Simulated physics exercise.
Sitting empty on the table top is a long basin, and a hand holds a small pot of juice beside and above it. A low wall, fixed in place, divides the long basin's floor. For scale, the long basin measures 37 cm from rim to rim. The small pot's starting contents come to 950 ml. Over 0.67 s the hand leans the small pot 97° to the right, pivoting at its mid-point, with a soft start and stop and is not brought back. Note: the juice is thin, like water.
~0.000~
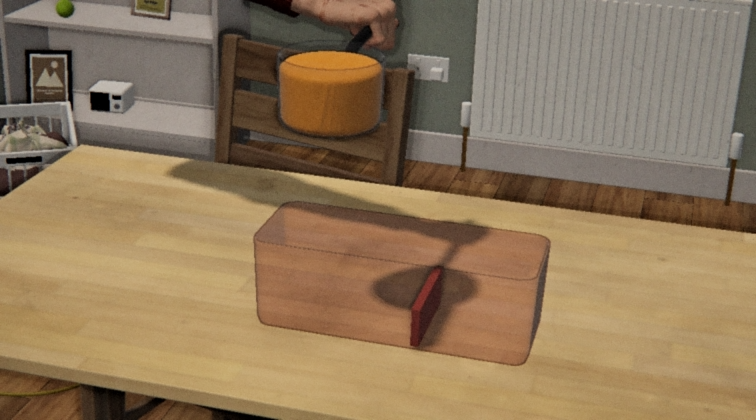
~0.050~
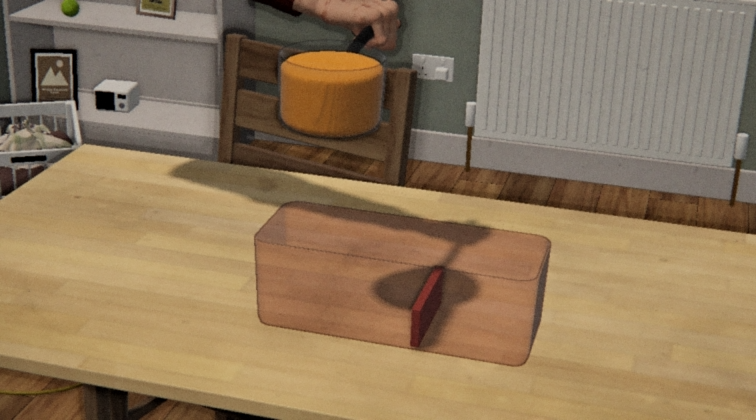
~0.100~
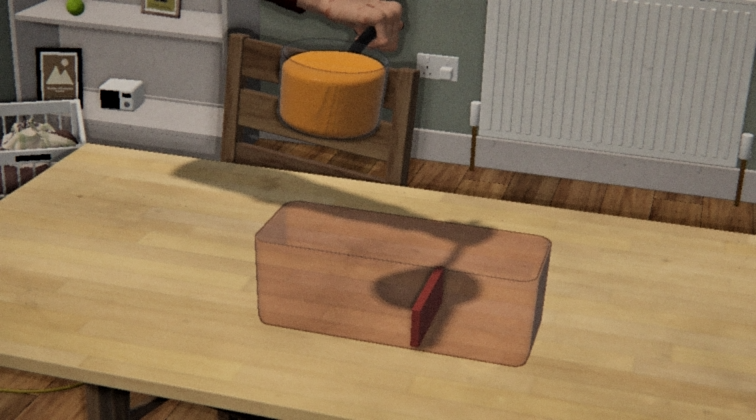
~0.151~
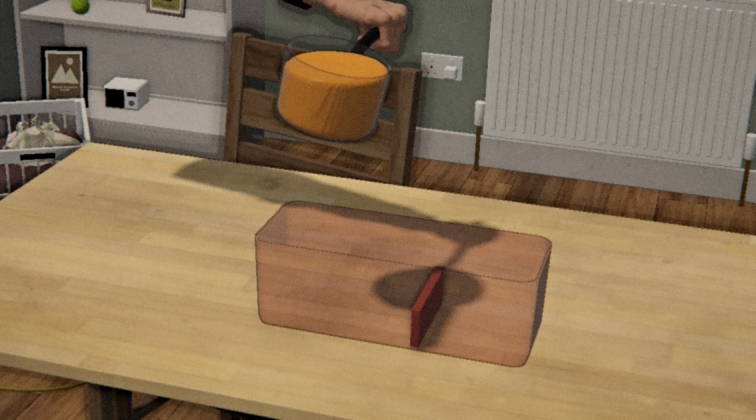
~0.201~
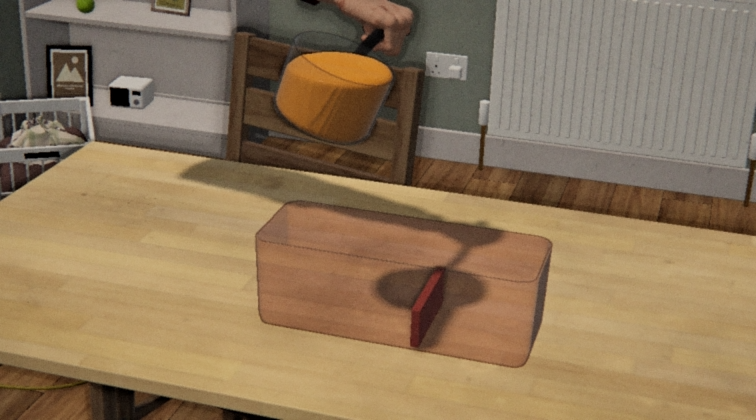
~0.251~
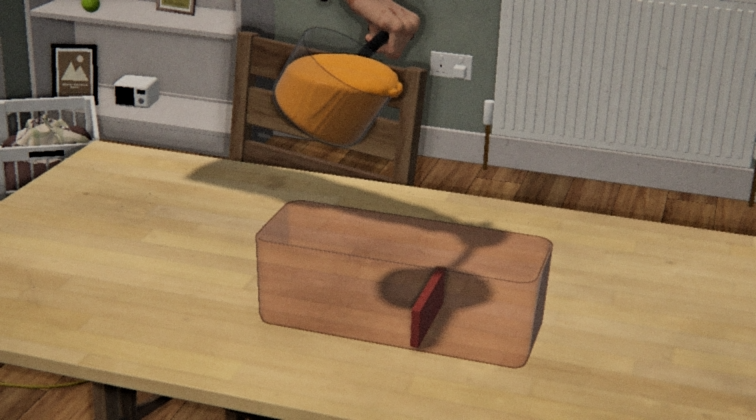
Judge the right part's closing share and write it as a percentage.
I would judge it at 73 per cent.
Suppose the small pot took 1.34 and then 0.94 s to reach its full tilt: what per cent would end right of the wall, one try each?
Roughly 75 per cent the first time and 75 per cent the second.
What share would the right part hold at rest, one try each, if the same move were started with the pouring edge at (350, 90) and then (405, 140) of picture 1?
Result: 5 per cent, then 80 per cent.
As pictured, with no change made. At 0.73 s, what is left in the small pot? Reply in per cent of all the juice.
Share remaining: Approx. 14 %.
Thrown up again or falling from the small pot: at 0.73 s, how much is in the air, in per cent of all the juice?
I'd put it at about 18 per cent of the liquid.
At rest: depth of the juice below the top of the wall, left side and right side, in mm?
Measured: Left around 46 mm, right around 16 mm.
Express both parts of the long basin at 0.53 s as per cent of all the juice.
Left roughly 2, right roughly 10.
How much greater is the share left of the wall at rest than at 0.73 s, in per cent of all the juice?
Some 18 per cent.
Then, 0.53 s in, the tilt is 86° and 47 per cent is still to pour, 2 is left of the wall and 9 right of it.
Then, 0.73 s in, the tilt is 97° and 13 per cent is still to pour, 8 is left of the wall and 60 right of it.
Then, 0.94 s in, the tilt is 97° and 4 per cent is still to pour, 18 is left of the wall and 72 right of it.
Then, 1.17 s in, the tilt is 97° and 1 per cent is still to pour, 24 is left of the wall and 73 right of it.
Finally, 26 per cent lies left of the wall, 73 right of it and 1 outside.
